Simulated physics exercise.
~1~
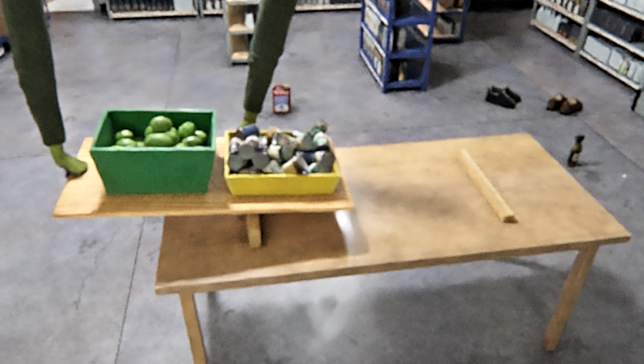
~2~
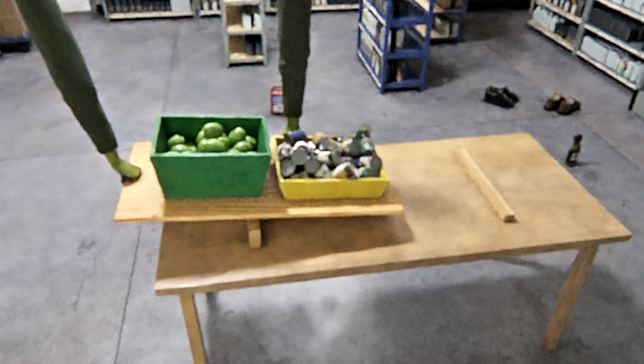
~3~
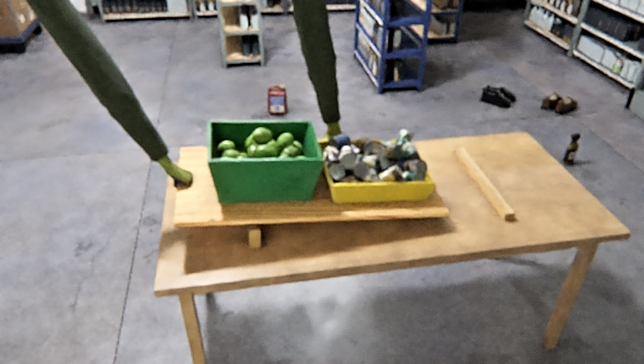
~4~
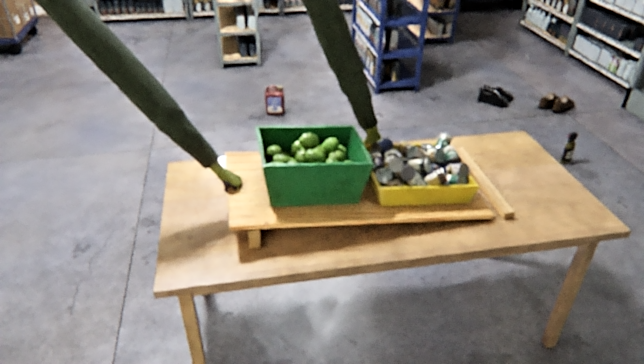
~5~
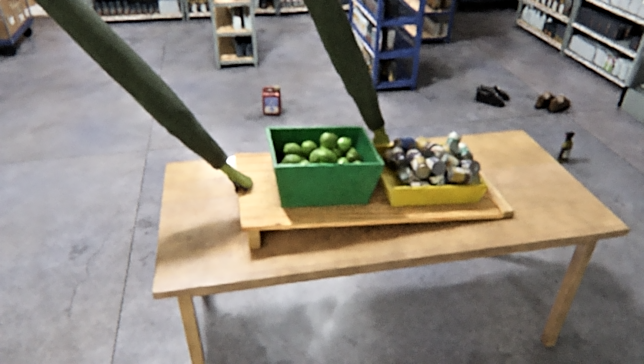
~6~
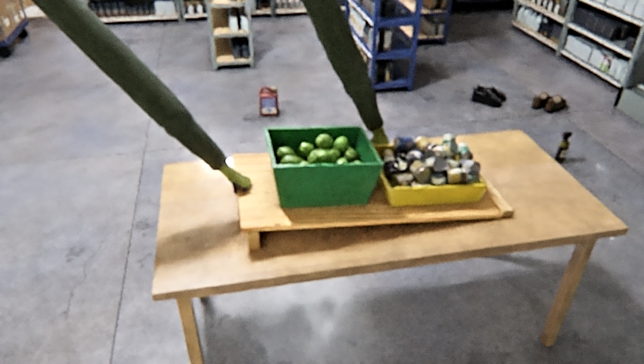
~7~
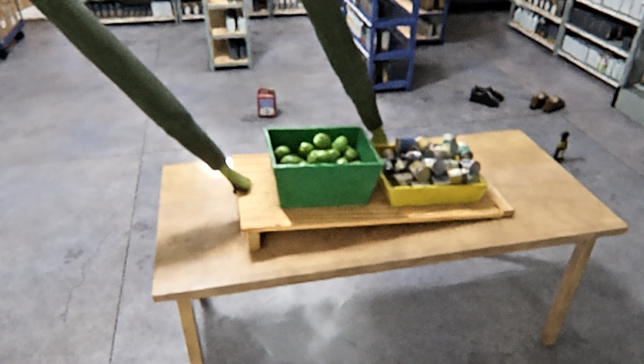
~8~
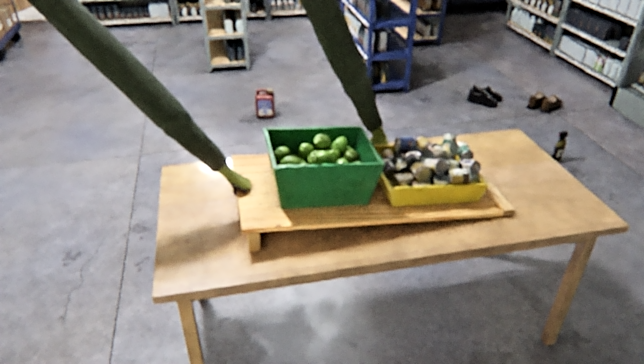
Board carrying a green tote of limes and a yellow tote of small tins swinging right, stopping at a wooden bar, nothing spilling.
